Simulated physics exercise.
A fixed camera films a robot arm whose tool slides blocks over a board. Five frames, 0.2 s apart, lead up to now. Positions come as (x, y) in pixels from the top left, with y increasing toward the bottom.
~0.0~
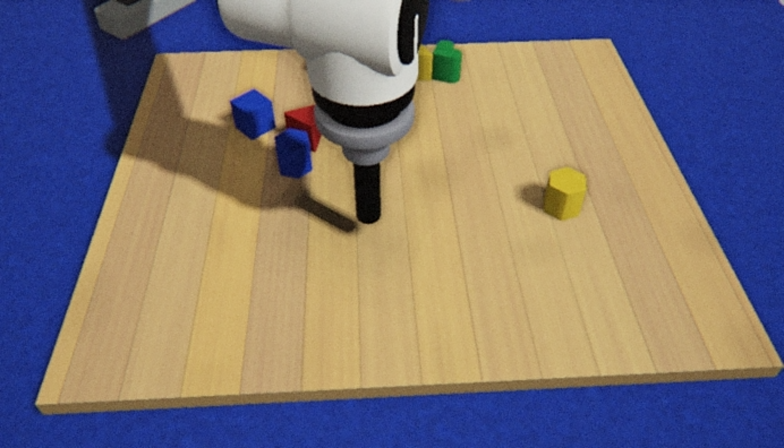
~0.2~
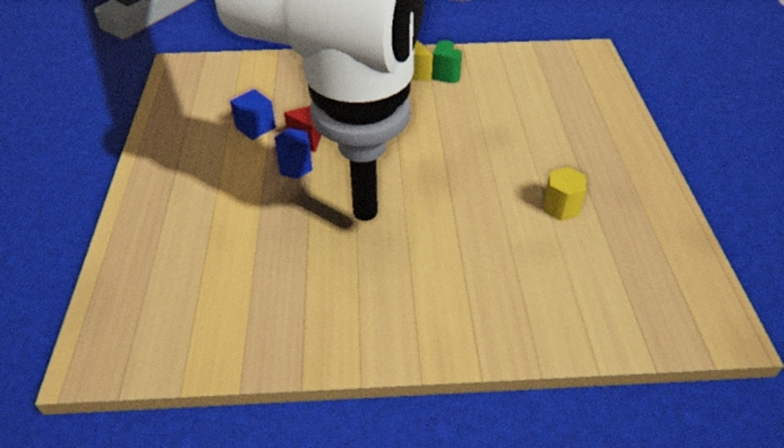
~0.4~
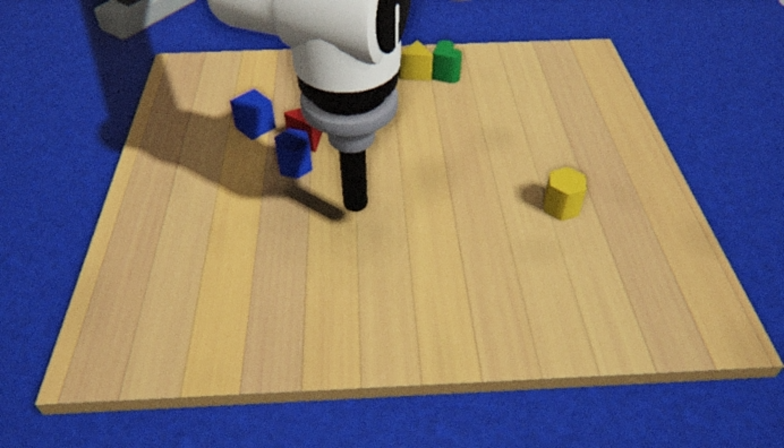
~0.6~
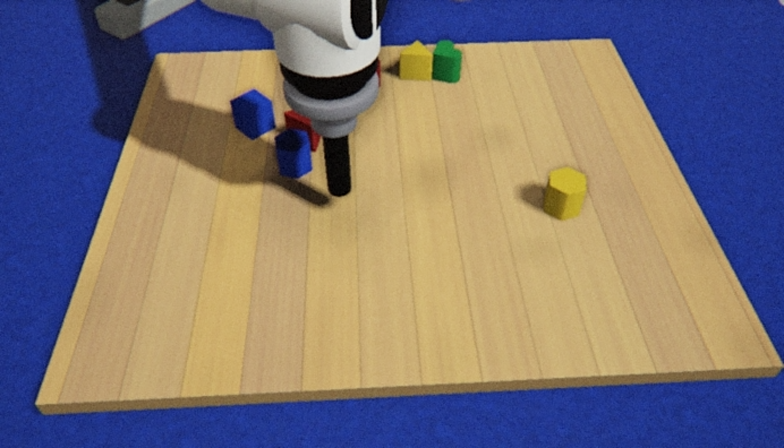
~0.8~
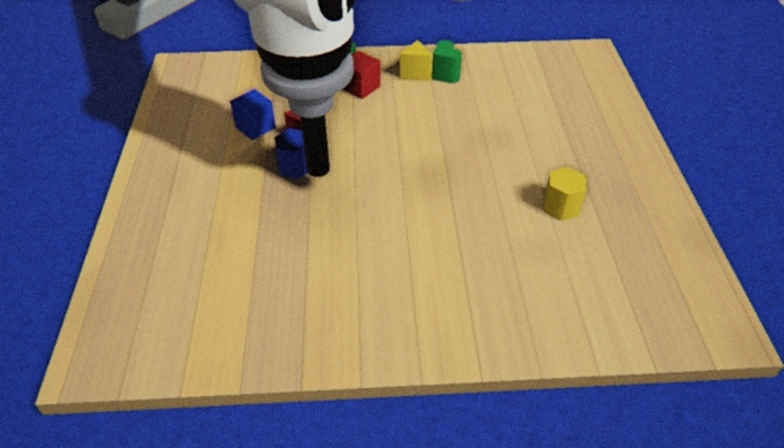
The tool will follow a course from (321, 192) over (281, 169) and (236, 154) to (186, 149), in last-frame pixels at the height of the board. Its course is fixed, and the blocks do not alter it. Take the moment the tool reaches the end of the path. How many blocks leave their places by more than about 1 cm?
My count: 1.
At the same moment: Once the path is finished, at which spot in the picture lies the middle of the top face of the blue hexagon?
Most likely (267, 117).
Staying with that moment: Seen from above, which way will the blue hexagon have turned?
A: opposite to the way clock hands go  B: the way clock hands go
B (the way clock hands go)
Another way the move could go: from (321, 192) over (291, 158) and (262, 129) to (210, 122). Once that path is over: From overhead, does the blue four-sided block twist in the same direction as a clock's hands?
Going by the path, yes.
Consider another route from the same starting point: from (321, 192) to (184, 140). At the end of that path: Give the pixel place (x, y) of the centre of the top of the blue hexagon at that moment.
It will likely be found at (275, 128).
What follows on the original path. One third of the way, tool (278, 148); blue hexagon (276, 124), turned 40° clockwise.
Two thirds of the way, tool (231, 134); blue hexagon (267, 117), turned 75° clockwise.
At the end, tool (180, 129); blue four-sided block still; blue hexagon (267, 117), turned 75° clockwise.
